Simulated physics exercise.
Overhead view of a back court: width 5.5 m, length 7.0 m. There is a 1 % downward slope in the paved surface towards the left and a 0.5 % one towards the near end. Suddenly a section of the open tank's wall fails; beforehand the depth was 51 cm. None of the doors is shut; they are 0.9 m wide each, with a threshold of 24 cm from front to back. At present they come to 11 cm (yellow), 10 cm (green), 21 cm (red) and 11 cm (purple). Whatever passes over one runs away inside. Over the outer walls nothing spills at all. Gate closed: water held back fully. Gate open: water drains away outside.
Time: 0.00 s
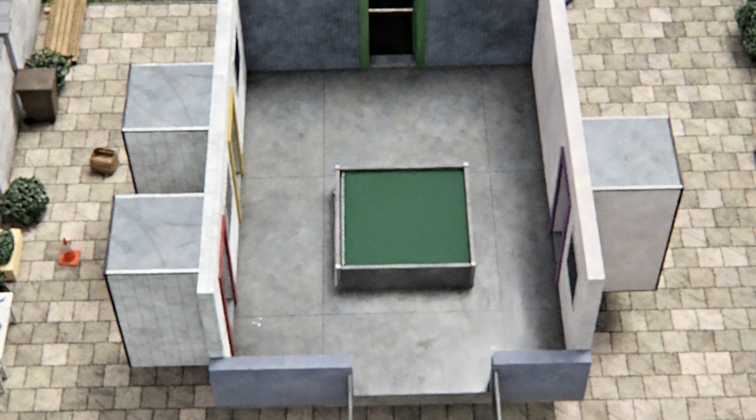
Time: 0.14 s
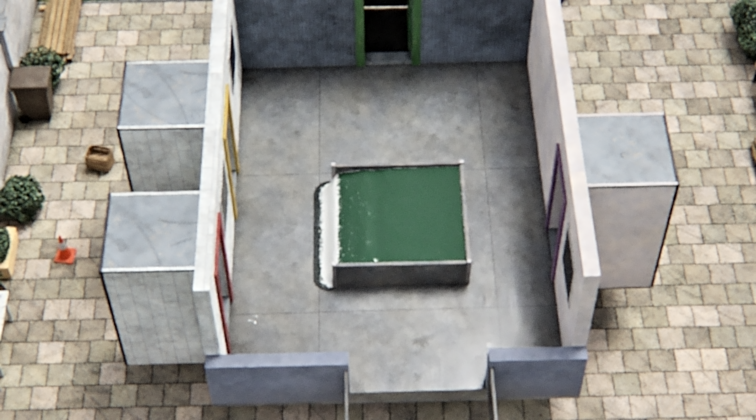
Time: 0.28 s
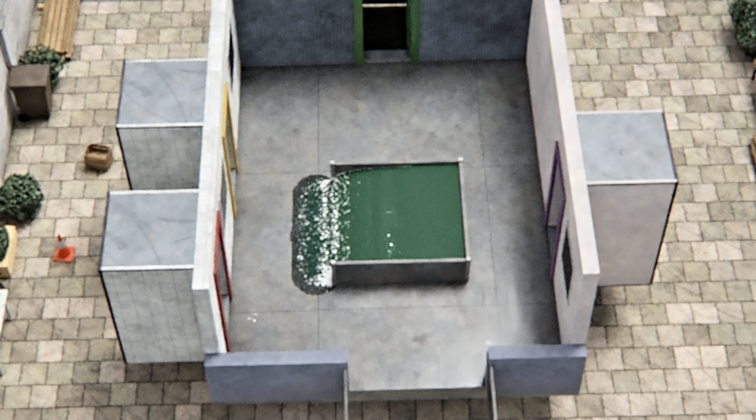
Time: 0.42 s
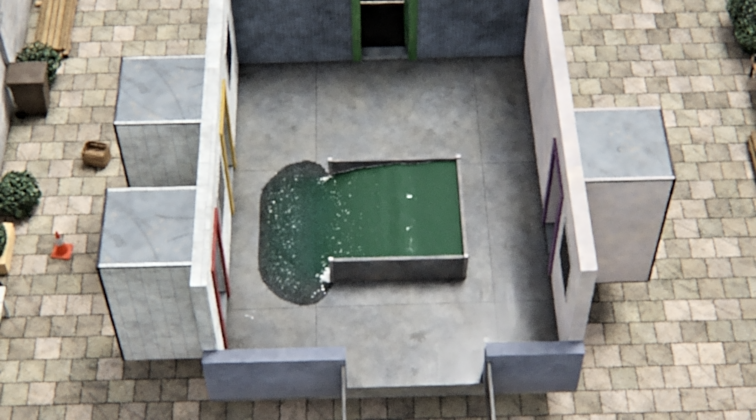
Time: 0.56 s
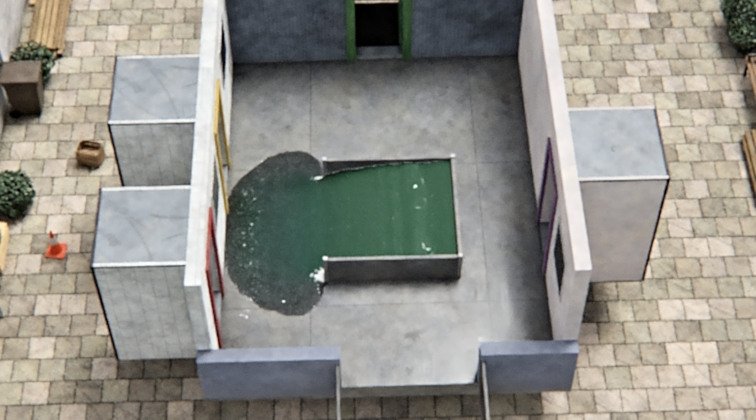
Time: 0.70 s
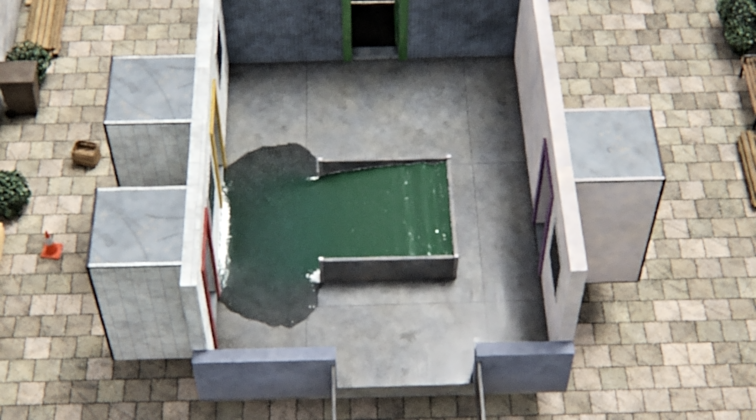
Green water poured out through the left side of an open tank in a walled court, spreading leftward across the grey floor in a widening, rounded pool until it met the left wall.
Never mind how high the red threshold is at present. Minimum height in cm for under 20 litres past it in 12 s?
Approx. 16 cm.
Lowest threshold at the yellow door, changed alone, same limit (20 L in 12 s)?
Roughly 25 cm at the yellow door.
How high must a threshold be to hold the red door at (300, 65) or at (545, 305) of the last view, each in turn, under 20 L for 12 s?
10.0 and 7.5 cm.
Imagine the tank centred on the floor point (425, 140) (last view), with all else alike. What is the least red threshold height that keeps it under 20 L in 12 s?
You'd need some 9.0 cm.
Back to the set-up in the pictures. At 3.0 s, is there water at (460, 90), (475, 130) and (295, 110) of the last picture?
In order: Untouched, untouched, soaked.
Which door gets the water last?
Door: Purple.
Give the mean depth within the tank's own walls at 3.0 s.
I'd put it near 13 cm.
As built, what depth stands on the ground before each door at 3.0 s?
Centimetres: Yellow = 23, green = 0, red = 17, purple = 0.
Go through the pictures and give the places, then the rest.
Still water, 51 cm deep, in the open tank at (404, 218); the red door at (228, 293) is dry, in the first picture.
The front is at (320, 283), 0.3 m from the gap at (336, 228); 0.5 m2 of floor is wet, 51 cm left at the back, in the second picture.
Water pours out at (335, 227) and has run 0.6 m, to (298, 279); about 10 cm deep outside, 51 cm at the back, in the third picture.
Water pours out at (333, 225) and has run 1.2 m, to (265, 271); about 8 cm deep outside, 51 cm at the back, in the fourth picture.
The front is at (231, 260), 1.7 m from the gap at (327, 224); 4.3 m2 of floor is wet, 51 cm left at the back, in the fifth picture.
Water pours out at (323, 225) and has run 1.9 m, to (215, 201); about 7 cm deep outside, 48 cm at the back; 0.4 m in a straight line remain to the red door at (211, 286), in the sixth picture.
After 1.4 s water covers 20 % of the floor, deepest (38 cm) near (232, 235); 17 cm at the red door, 0 litres in over its 21 cm threshold.
After 3.0 s water covers 40 % of the floor, deepest (36 cm) near (214, 378); 17 cm at the red door, 1 litre in over its 21 cm threshold.
After 12.0 s water covers 100 % of the floor, deepest (9 cm) near (458, 228); 6 cm at the red door, 2 litres in over its 21 cm threshold.
At the red door as built, the water arrived by 0.9 s and peaked near 21 cm at 2.0 s.
Run again over the same 12 s with other heights there, 27 litres in over 14.5 cm, 4 litres over 20 cm. The limit of 20 litres is kept from about 16 cm up.
